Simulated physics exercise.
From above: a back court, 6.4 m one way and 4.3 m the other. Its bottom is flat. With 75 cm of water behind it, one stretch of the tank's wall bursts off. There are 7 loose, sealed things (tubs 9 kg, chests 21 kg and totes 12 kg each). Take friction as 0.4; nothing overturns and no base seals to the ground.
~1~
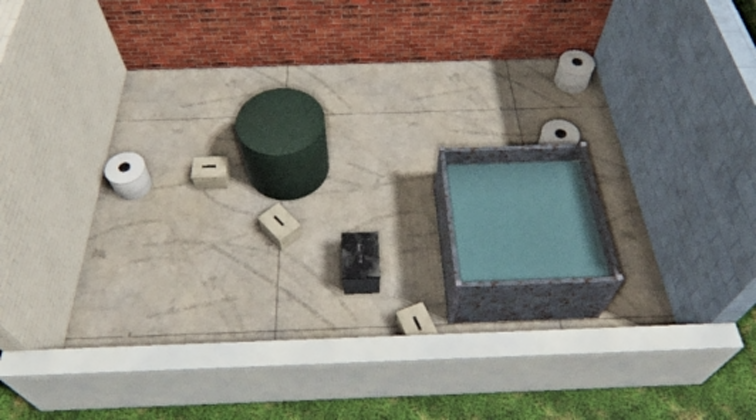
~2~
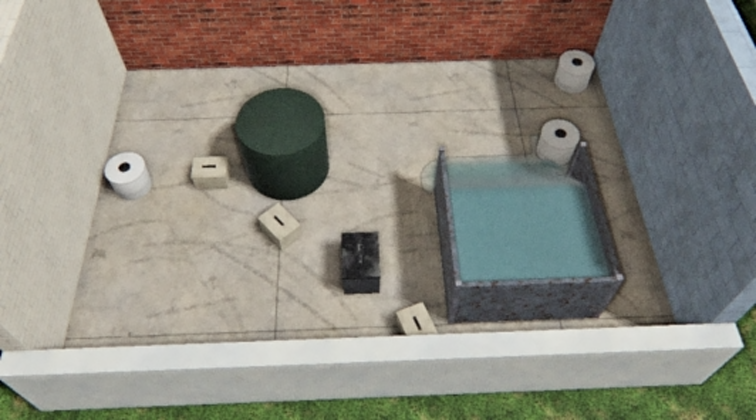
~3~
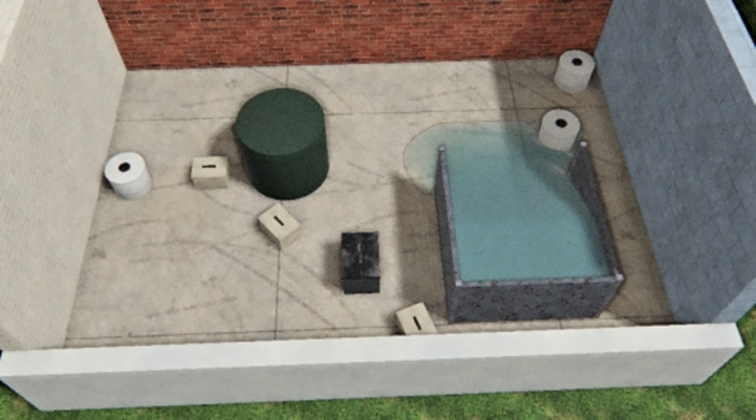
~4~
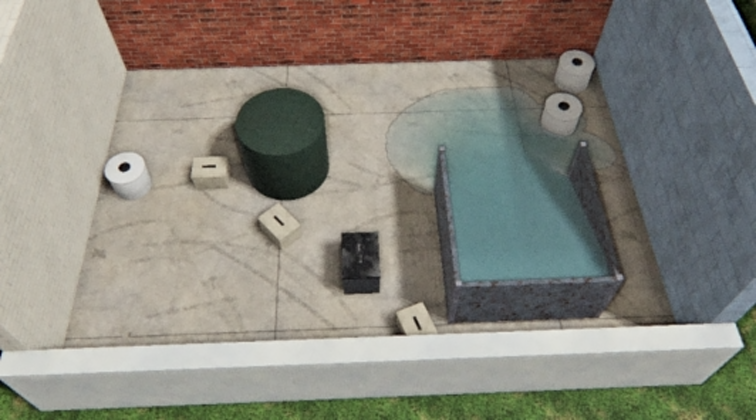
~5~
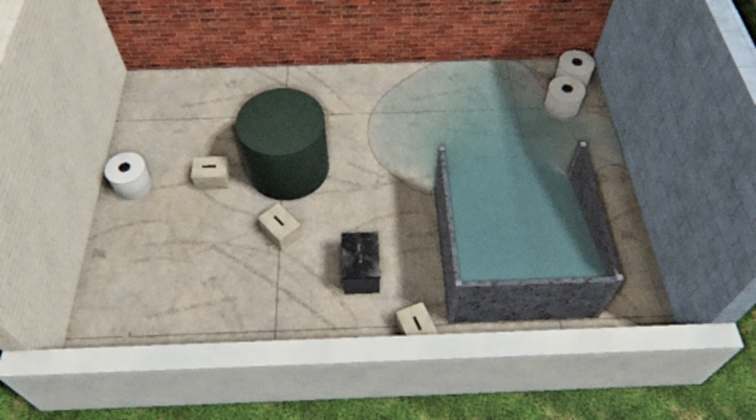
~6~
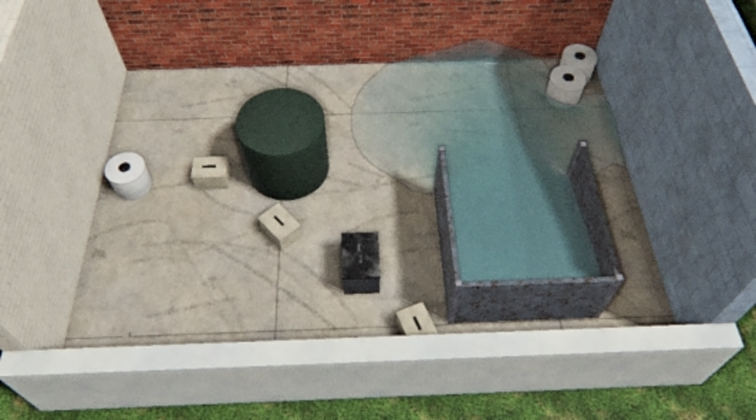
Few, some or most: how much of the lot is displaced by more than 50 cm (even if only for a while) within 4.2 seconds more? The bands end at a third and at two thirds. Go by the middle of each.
Share: From one to two thirds.
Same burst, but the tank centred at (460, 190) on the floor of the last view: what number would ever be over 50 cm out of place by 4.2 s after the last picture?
In that case 4 of them.
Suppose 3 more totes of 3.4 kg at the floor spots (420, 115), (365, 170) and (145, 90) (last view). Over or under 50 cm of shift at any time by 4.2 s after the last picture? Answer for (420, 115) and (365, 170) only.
In that order: Over, past it.
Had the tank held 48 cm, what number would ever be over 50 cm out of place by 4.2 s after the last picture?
In that case 3 of them.
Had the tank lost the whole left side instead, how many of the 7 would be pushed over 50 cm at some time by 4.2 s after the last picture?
Then 5.
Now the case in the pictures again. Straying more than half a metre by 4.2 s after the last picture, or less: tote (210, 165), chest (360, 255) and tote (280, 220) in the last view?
In turn: Short of it, under, less.
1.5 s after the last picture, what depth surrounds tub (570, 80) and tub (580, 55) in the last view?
Roughly 27 and 31 cm.
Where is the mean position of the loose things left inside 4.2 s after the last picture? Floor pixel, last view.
Near (366, 247).
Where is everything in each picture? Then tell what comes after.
In the first picture, a tub at (561, 134) rests on the ground; a tub at (577, 62), on the bottom; 2.3 m2 under water; 0 of 7 have shifted.
In the second picture, a tub at (561, 134) rests on the ground; a tub at (577, 62) rests on the ground; 3.2 m2 under water; 0 of 7 have shifted.
In the third picture, a tub at (561, 123), on the bottom, 17 cm from its start; a tub at (577, 62), on the bottom; 4.3 m2 under water; 1 of 7 have shifted.
In the fourth picture, a tub at (564, 106) rests on the ground, 46 cm from its start; a tub at (577, 62) rests on the ground; 5.8 m2 under water; 1 of 7 have shifted.
In the fifth picture, a tub at (567, 89) rests on the ground, 77 cm from its start; a tub at (577, 62), on the bottom; water covers 7.5 m2; 1 of 7 have shifted.
In the sixth picture, a tub at (568, 78), on the bottom, 97 cm from its start; a tub at (580, 56), on the bottom, 13 cm from its start; water covers 8.5 m2; 2 of 7 have shifted.
Then, 0.4 s after the last picture 1 of 7 are over 50 cm from their spots; 2 afloat.
Then, 1.5 s after the last picture 1 of 7 are over 50 cm from their spots; 2 afloat.
Then, 2.8 s after the last picture 2 of 7 are over 50 cm from their spots; 2 afloat.
Then, 4.2 s after the last picture 3 of 7 are over 50 cm from their spots, and 3 have been at some point; 2 afloat.
